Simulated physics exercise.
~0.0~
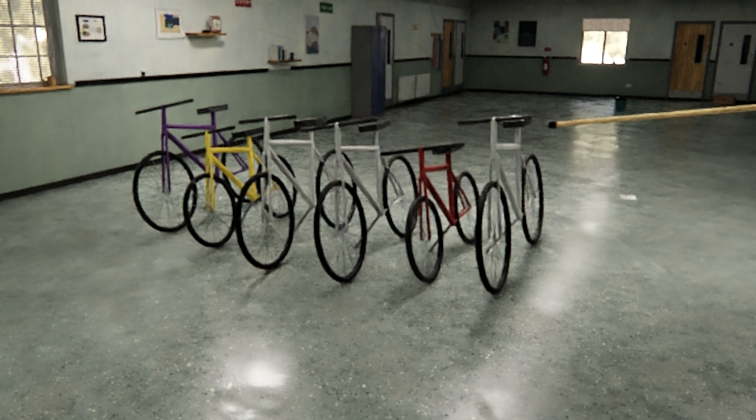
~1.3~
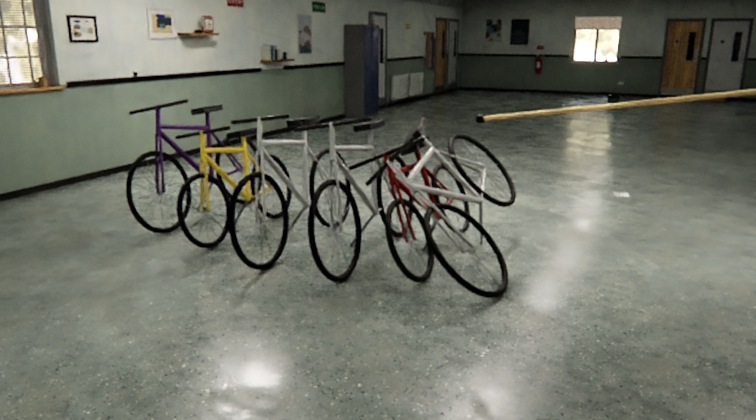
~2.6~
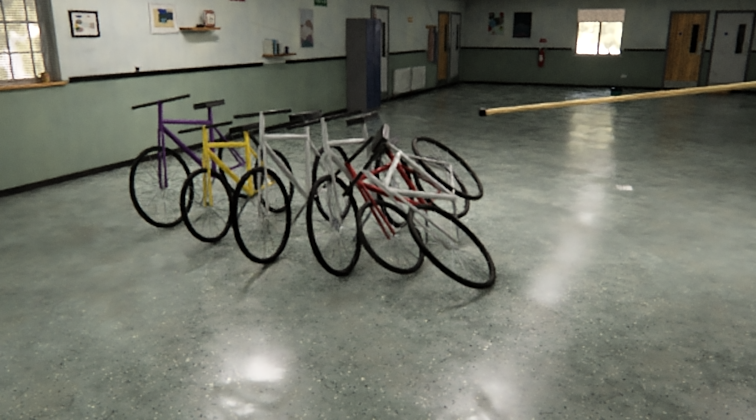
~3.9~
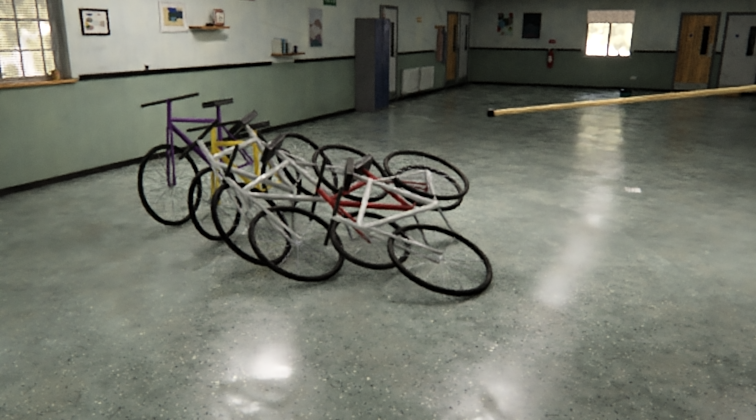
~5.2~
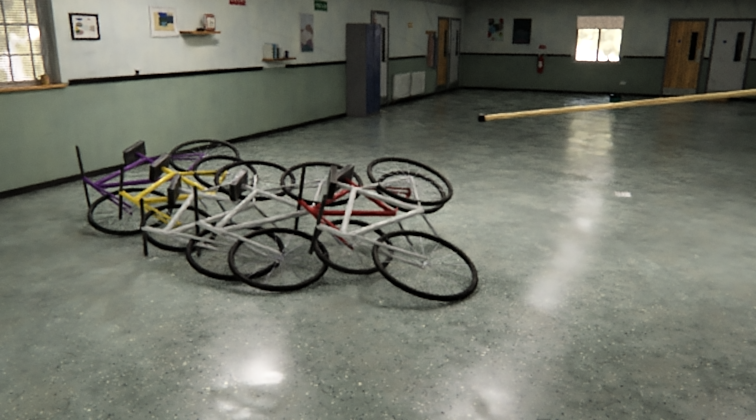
In a large, empty hall with a shiny floor, a row of six bicycles stood near a long pole until the nearest silver one tipped left into the red one, and the others toppled in turn, the purple one last, leaving them all down in an overlapping heap.
